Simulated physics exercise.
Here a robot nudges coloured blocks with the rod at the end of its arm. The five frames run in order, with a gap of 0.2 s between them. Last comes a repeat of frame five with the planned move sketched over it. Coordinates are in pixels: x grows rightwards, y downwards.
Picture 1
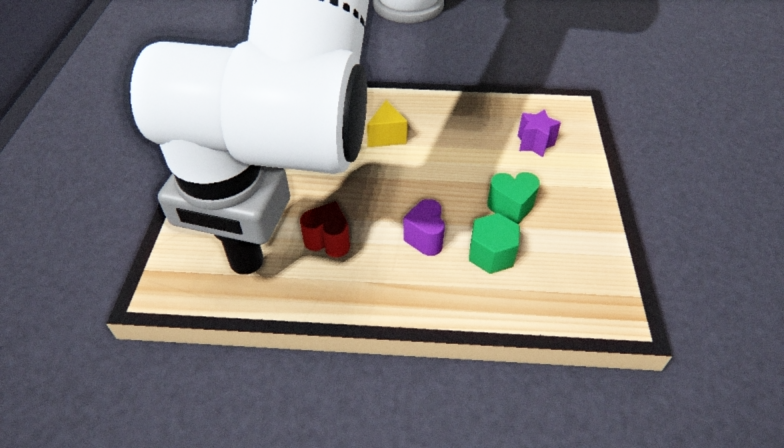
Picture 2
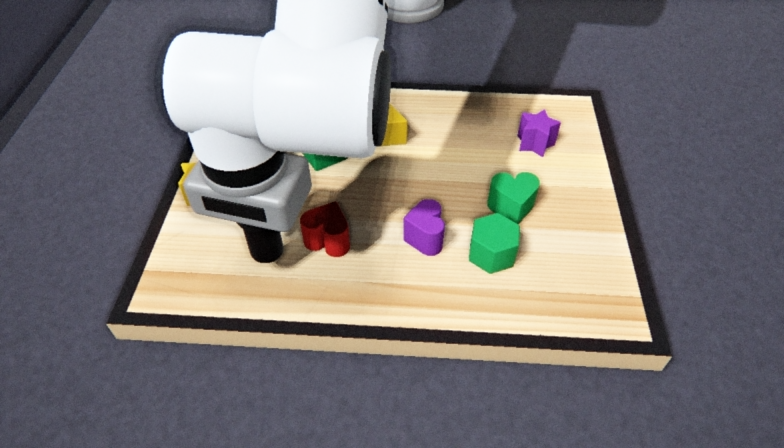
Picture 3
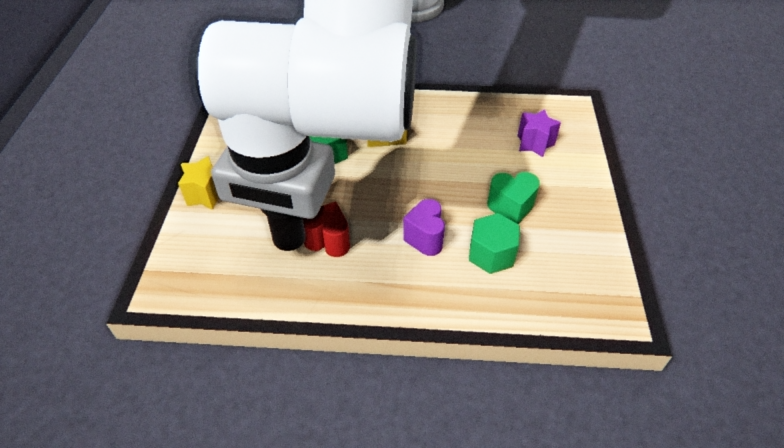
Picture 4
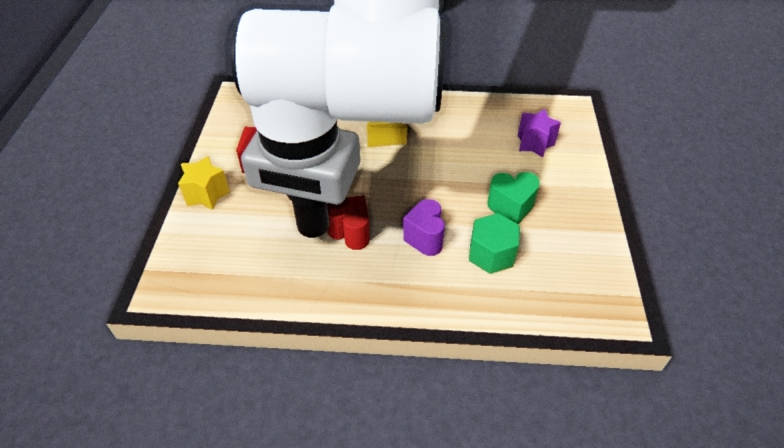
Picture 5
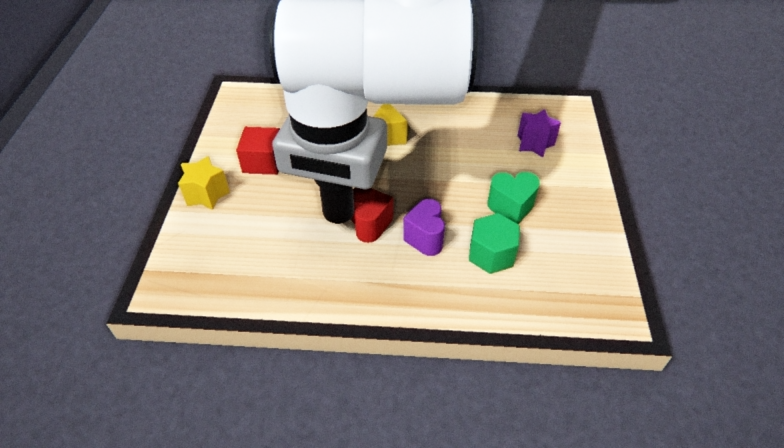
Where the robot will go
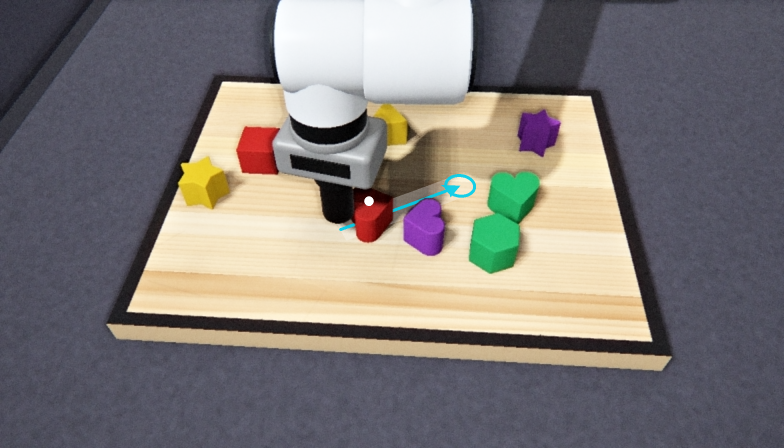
A white robot arm swept its black rod across the wooden board and pushed the red heart-shaped block to the right, up close to the purple heart, while the other coloured blocks stayed put.
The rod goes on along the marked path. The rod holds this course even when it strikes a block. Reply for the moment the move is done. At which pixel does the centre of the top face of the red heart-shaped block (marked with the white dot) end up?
Located at (492, 165).
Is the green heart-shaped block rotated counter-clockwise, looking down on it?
No, that is not how it ends up.
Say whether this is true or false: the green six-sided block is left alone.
This is true.
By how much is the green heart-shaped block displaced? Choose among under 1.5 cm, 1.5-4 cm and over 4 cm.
Less than 1.5 cm.
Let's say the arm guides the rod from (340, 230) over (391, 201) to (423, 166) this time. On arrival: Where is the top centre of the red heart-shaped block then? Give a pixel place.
The middle of the upper face of the red heart-shaped block will lie at about (426, 179) in the picture.
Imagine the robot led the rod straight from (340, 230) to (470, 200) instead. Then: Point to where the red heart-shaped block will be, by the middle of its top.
The red heart-shaped block ends near (498, 167).
Path on the board, in a line from (340, 230) to (460, 186); the dot is on the red heart-shaped block.
The first path, step by step. One third of the way, rod at (383, 198); red heart-shaped block at (413, 187).
Two thirds of the way, rod at (425, 183); red heart-shaped block at (455, 176), turned 15° clockwise; purple heart-shaped block at (432, 215), turned 20° clockwise.
At the end, rod at (462, 169); red heart-shaped block at (492, 165), turned 25° clockwise; purple heart-shaped block at (432, 215), turned 20° clockwise; green six-sided block in place; green heart-shaped block at (527, 186), turned 30° clockwise.
